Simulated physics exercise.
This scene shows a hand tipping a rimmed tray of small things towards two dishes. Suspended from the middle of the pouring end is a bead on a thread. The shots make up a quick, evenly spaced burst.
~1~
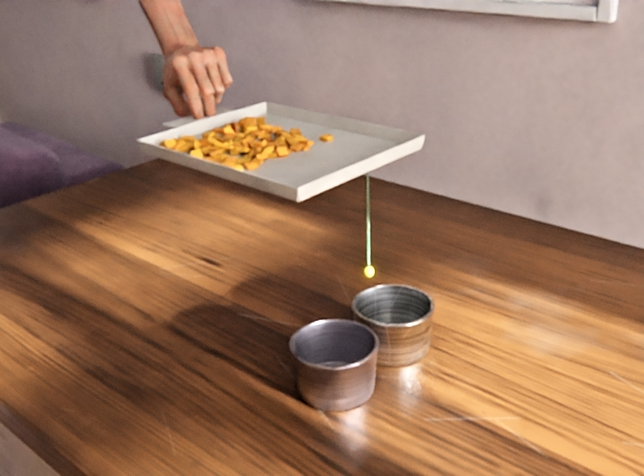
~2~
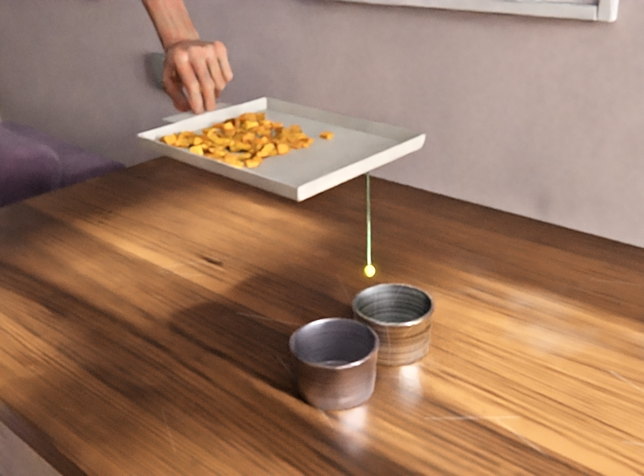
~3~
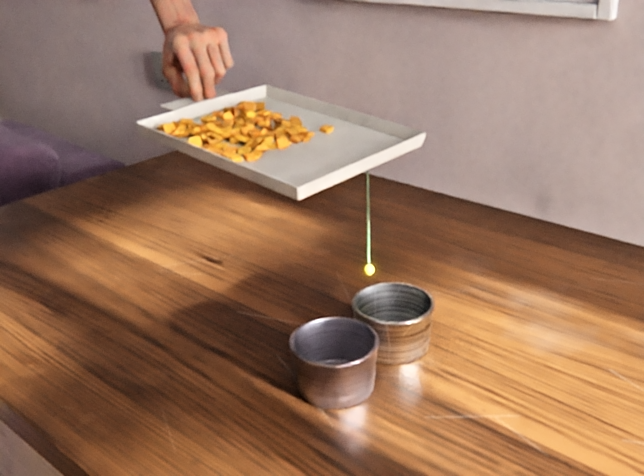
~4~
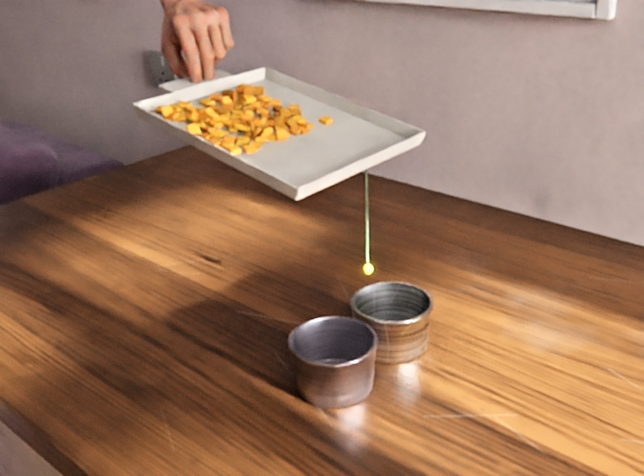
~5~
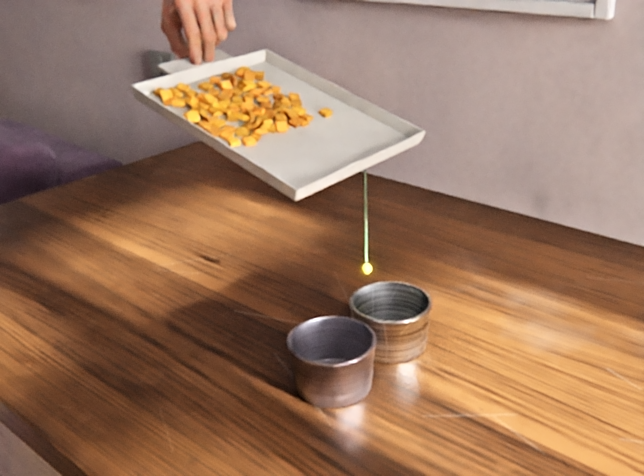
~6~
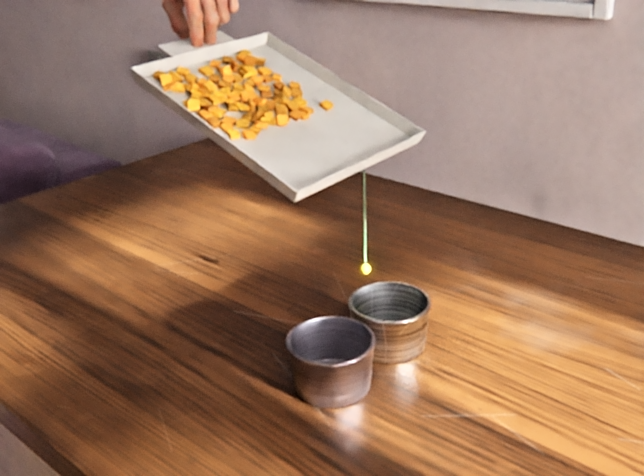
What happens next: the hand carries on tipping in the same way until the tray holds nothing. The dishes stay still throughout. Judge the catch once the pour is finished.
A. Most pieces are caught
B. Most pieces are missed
Answer: A.
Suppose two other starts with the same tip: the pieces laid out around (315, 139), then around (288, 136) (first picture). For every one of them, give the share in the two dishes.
It would be about 60 per cent for the first and about 60 per cent for the second.
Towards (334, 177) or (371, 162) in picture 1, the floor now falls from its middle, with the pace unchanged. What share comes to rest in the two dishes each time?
For the first it's near 70 %, for the second near 20 %.
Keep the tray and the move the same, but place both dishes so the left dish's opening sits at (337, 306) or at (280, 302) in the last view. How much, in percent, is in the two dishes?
In order: 40 percent and 0 percent.
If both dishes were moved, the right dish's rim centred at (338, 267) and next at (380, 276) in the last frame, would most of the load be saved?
First shift, a minority share; second shift, a minority share.
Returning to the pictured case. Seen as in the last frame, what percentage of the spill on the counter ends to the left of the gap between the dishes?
I reckon around 20 per cent.
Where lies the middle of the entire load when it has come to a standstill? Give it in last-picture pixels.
The centre comes to rest close to (383, 345).
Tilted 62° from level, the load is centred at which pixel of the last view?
The load is centred about (336, 168).
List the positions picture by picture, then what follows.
Corners of the pouring end near (297, 186) and (421, 135), level; middle of the load near (238, 143), small crackers; left dish near (367, 376); right dish near (425, 334); bead on its thread near (369, 272), in the first frame.
Corners of the pouring end near (298, 186) and (422, 134), level; middle of the load near (238, 140), in the second frame.
Corners of the pouring end near (298, 185) and (422, 133), tipped barely, level across its low end; middle of the load near (238, 130), in the third frame.
Corners of the pouring end near (298, 186) and (422, 131), tipped a little, level across its low end; middle of the load near (236, 118), in the fourth frame.
Corners of the pouring end near (297, 187) and (422, 131), tipped clearly, level across its low end; middle of the load near (236, 105), in the fifth frame.
Corners of the pouring end near (297, 189) and (422, 131), tipped clearly, level across its low end; middle of the load near (237, 93); left dish near (364, 373); right dish near (421, 331), in the sixth frame.
Shortly afterwards, tray tipped steeply; the bulk on the tray; near a quarter in the air.
Next, tray tipped right over; near half on the tray; a little in the left dish; a little in the right dish; near a quarter outside both; a little in the air.
Some moments later, tray tipped past a quarter turn; near a quarter in the left dish; near a third in the right dish; near a third outside both.
In the end, tray tipped past a quarter turn; near a quarter in the left dish; near a third in the right dish; near a third outside both.
